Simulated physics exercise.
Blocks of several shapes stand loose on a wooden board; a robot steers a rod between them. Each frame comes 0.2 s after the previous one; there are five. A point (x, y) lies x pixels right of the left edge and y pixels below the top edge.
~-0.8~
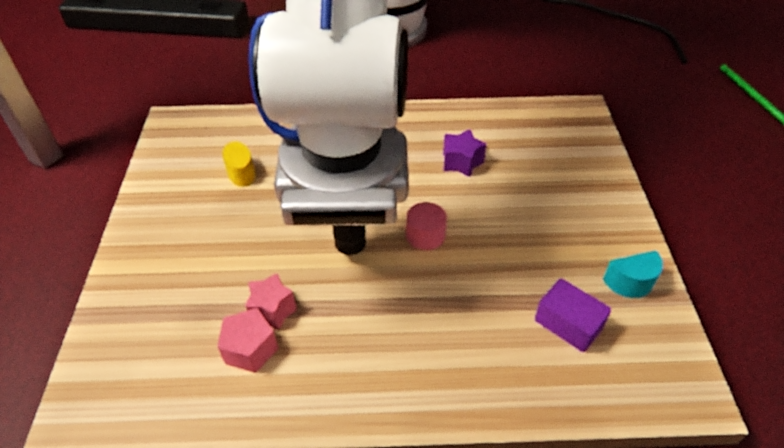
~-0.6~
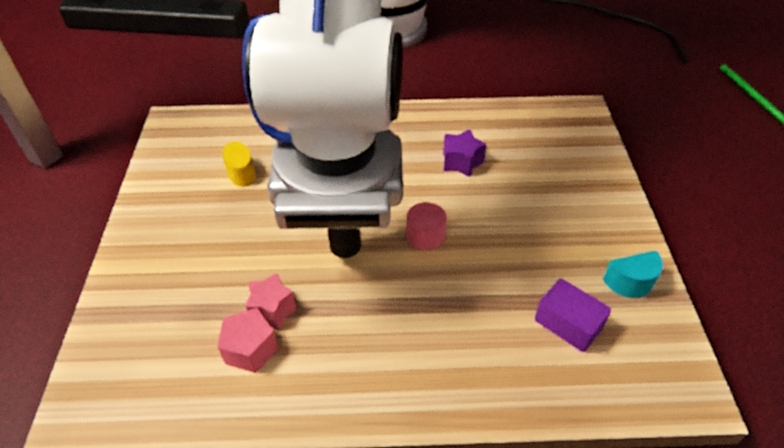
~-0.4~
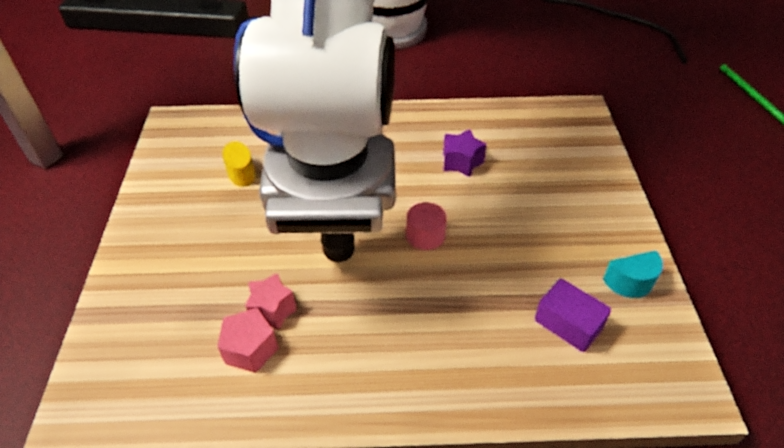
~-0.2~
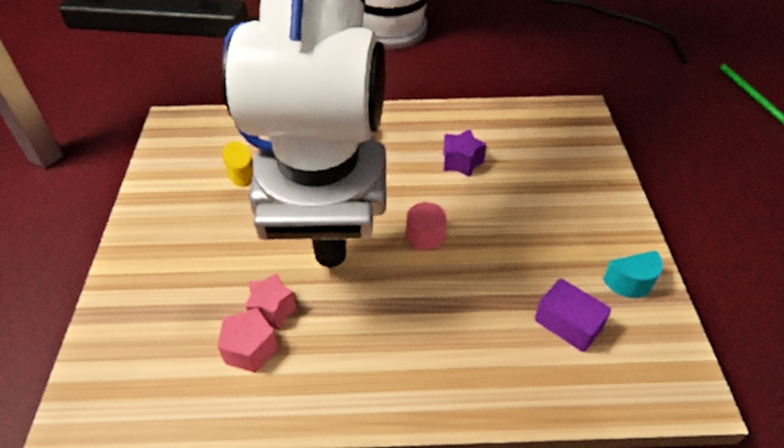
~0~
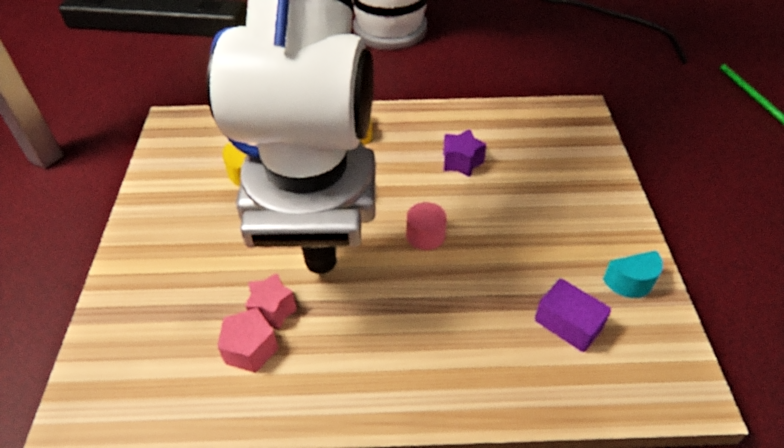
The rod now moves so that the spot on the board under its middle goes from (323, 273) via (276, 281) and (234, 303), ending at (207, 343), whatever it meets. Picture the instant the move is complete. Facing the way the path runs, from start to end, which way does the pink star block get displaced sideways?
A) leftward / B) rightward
It's A.
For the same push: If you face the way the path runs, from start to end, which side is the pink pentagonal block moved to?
It moves left.
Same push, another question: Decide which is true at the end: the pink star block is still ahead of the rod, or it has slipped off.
It slips away.
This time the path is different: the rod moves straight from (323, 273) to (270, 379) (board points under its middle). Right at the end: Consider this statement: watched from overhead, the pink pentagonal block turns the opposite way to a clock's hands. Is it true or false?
The claim holds.
On the path given first. One third of the way, rod (272, 271); pink pentagonal block (242, 335); pink star block (262, 296), turned 15° anticlockwise.
Two thirds of the way, rod (230, 294); pink pentagonal block (243, 347), turned 20° clockwise; pink star block (245, 308), turned 90° anticlockwise.
At the end, rod (202, 334); pink pentagonal block (253, 370); pink star block (231, 337), turned 120° anticlockwise.
